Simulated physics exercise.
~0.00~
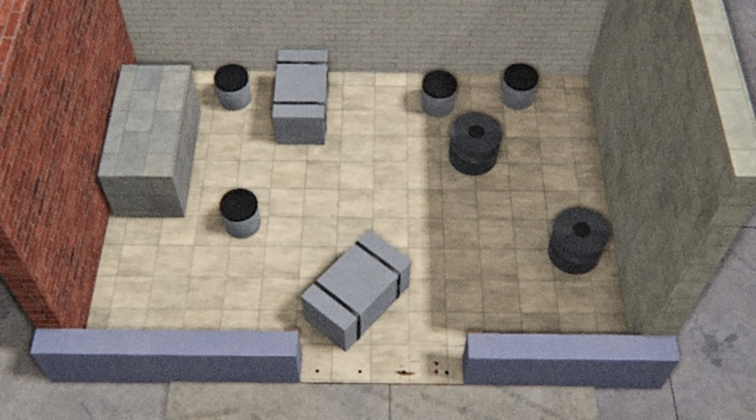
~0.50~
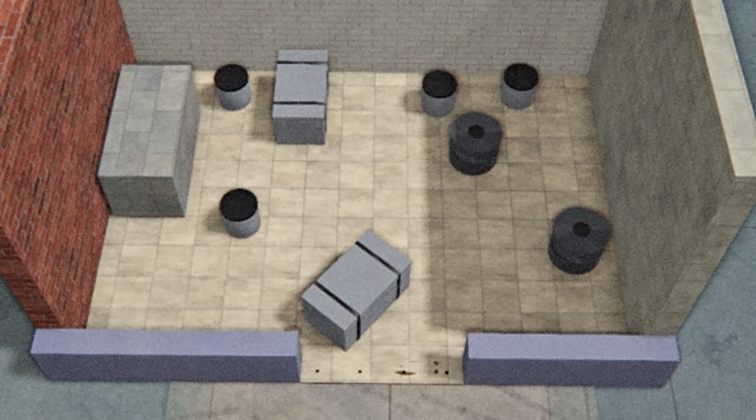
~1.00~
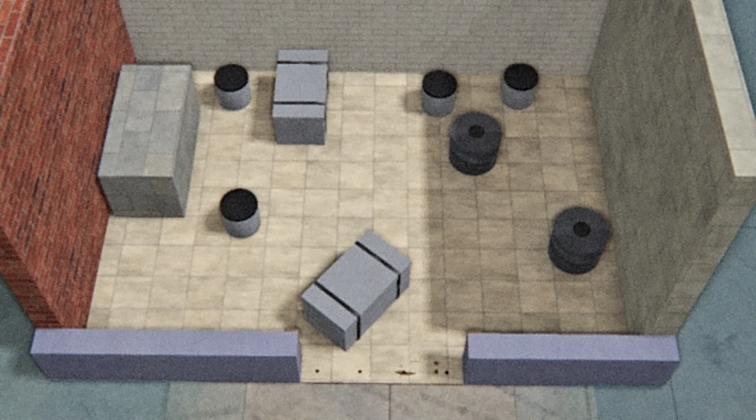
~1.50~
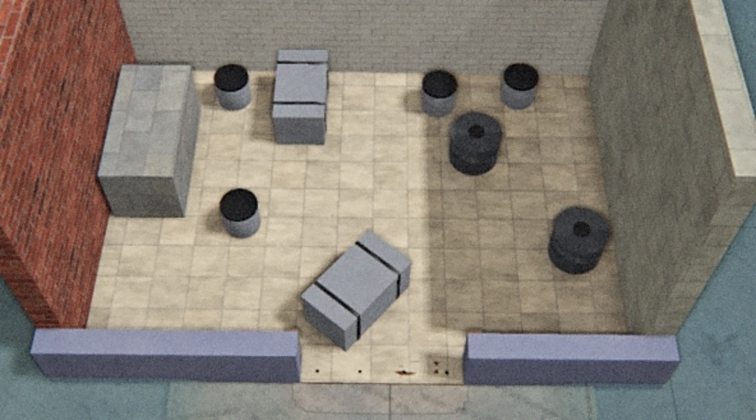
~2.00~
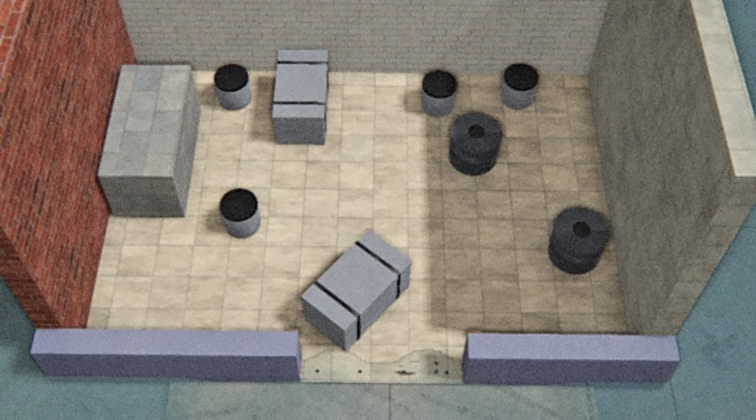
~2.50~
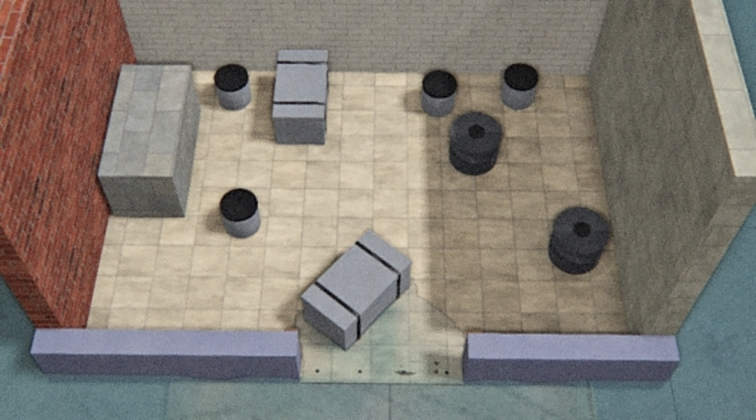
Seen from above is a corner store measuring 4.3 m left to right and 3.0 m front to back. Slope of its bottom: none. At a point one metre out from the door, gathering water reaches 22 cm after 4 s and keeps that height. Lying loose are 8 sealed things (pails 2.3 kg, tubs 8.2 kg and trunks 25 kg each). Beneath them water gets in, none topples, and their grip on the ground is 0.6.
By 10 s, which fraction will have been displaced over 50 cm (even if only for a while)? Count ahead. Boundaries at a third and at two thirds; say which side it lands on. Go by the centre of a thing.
It lands on or past two thirds.
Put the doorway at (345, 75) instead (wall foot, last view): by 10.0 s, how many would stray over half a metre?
Then it comes to 6.
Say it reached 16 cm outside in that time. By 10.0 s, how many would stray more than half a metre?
Then 2 of them.
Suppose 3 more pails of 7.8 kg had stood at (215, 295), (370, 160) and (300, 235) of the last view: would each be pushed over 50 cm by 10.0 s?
Respectively, lower, higher and higher.
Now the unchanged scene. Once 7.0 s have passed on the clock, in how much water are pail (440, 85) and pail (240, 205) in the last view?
Depths: Near 15 cm, then near 5 cm.
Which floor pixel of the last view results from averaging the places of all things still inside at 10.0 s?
Roughly at (377, 191).
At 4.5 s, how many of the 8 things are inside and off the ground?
0 at that moment.
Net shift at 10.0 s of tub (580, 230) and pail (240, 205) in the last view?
They've ended up 100 cm and 50 cm away, in that order.
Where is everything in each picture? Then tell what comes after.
In the first picture, a pail at (521, 76) rests on the ground; a tub at (582, 230), on the bottom; water covers 0.0 m2; 0 of 8 have shifted.
In the second picture, a pail at (521, 76), on the bottom; a tub at (582, 230) rests on the ground; water covers 0.0 m2; 0 of 8 have shifted.
In the third picture, a pail at (521, 76) rests on the ground; a tub at (582, 230), on the bottom; 0.0 m2 under water; 0 of 8 have shifted.
In the fourth picture, a pail at (521, 76) rests on the ground; a tub at (582, 230) rests on the ground; water covers 0.0 m2; 0 of 8 have shifted.
In the fifth picture, a pail at (521, 76) rests on the ground; a tub at (582, 230), on the bottom; water covers 0.0 m2; 0 of 8 have shifted.
In the sixth picture, a pail at (521, 76), on the bottom; a tub at (582, 230), on the bottom; water covers 0.4 m2; 0 of 8 have shifted.
After 3.5 s 0 of 8 are over 50 cm from their spots; 0 afloat.
After 4.5 s 1 of 8 are over 50 cm from their spots; 0 afloat.
After 7.0 s 2 of 8 are over 50 cm from their spots; 4 afloat.
After 10.0 s 7 of 8 are over 50 cm from their spots, and 8 have been at some point; 8 afloat.
